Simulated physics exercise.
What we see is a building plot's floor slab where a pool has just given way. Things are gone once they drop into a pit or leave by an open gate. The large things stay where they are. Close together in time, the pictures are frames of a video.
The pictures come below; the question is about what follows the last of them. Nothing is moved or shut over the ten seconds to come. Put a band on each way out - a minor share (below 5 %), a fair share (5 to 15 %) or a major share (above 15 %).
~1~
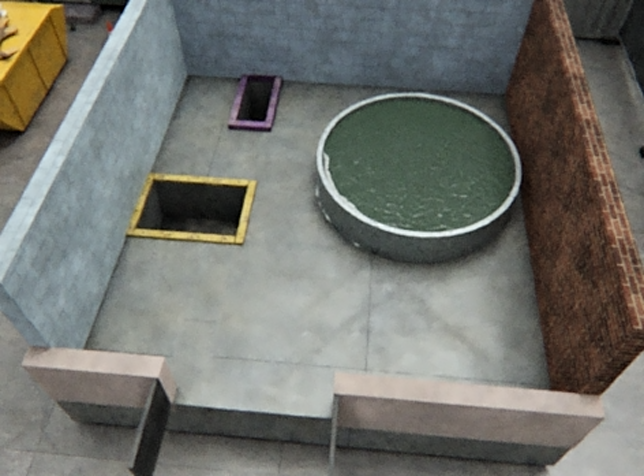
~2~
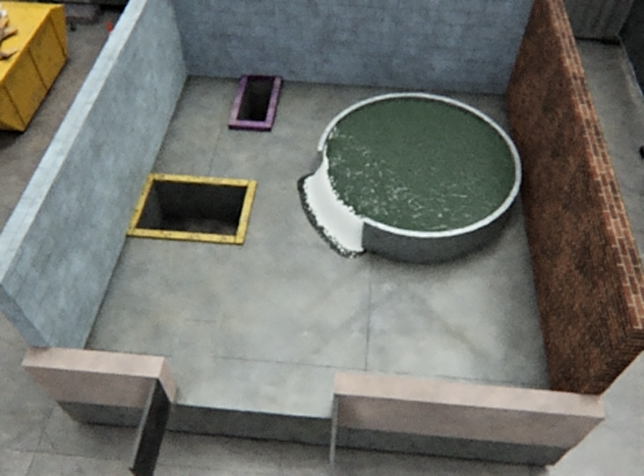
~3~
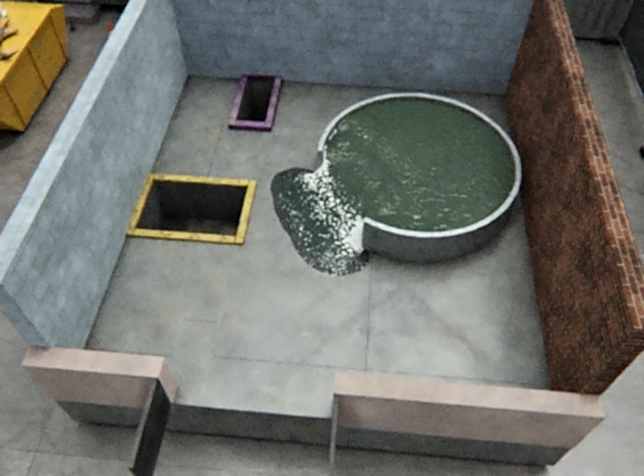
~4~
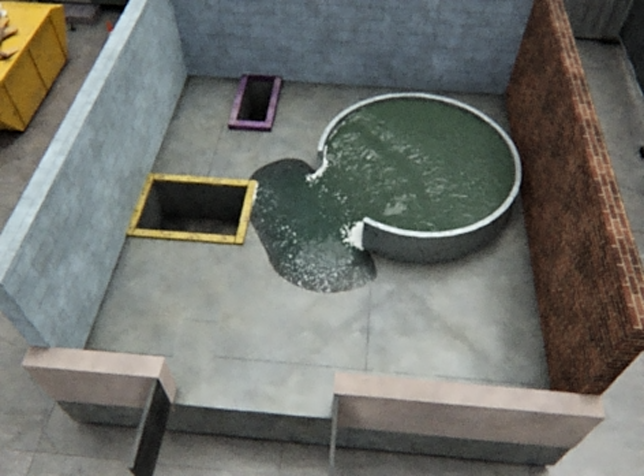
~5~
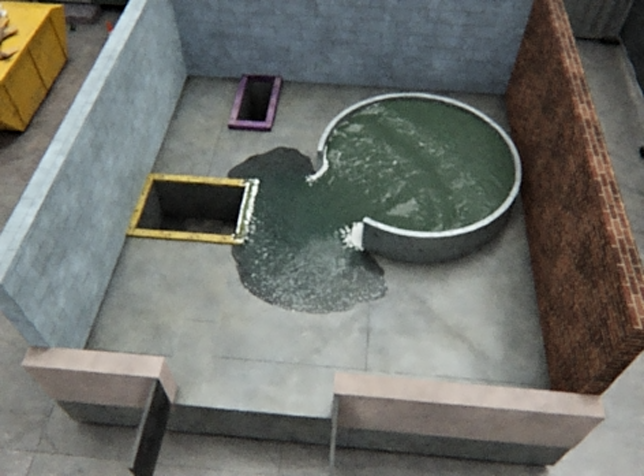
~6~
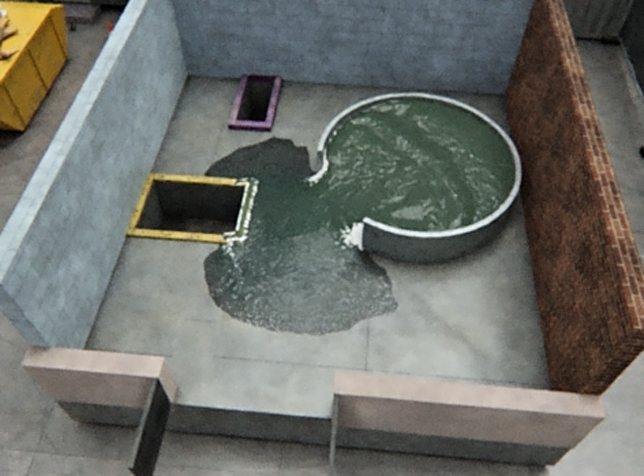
The gate ends up with a share topping fifteen per cent; the yellow pit ends up with a share topping fifteen per cent; the purple pit ends up with a share that stays below five per cent.
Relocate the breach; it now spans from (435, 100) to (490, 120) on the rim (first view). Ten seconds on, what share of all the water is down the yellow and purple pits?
The yellow pit gets 4 per cent and the purple pit 15 per cent.
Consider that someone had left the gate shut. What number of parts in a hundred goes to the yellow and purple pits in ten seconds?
I'd estimate yellow at around 40 percent and purple at around 0 percent.
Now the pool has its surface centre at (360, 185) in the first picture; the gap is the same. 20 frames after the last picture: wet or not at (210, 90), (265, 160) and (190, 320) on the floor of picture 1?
Taking them as they were asked, they come out bone dry, bone dry, soaked.
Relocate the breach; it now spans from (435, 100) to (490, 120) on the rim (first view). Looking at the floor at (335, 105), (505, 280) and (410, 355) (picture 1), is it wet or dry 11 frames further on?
The first would be drenched, the second still unwetted and the third still unwetted.
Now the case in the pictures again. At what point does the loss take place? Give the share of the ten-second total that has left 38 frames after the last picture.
Some 70 per cent.
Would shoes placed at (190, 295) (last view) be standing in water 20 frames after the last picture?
Submerged.
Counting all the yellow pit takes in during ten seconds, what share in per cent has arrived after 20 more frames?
I make it 45 per cent.
A moment on, water covers 40 % of the floor; the gate 0 %, the yellow pit 4 %, the purple pit 0 %.
Next, water covers 45 % of the floor; the gate 1 %, the yellow pit 9 %, the purple pit 0 %.
Then, water covers 45 % of the floor; the gate 5 %, the yellow pit 15 %, the purple pit 0 %.
Later, water covers 50 % of the floor; the gate 13 %, the yellow pit 26 %, the purple pit 0 %.
In the end, water covers 60 % of the floor; the gate 23 %, the yellow pit 33 %, the purple pit 0 %.
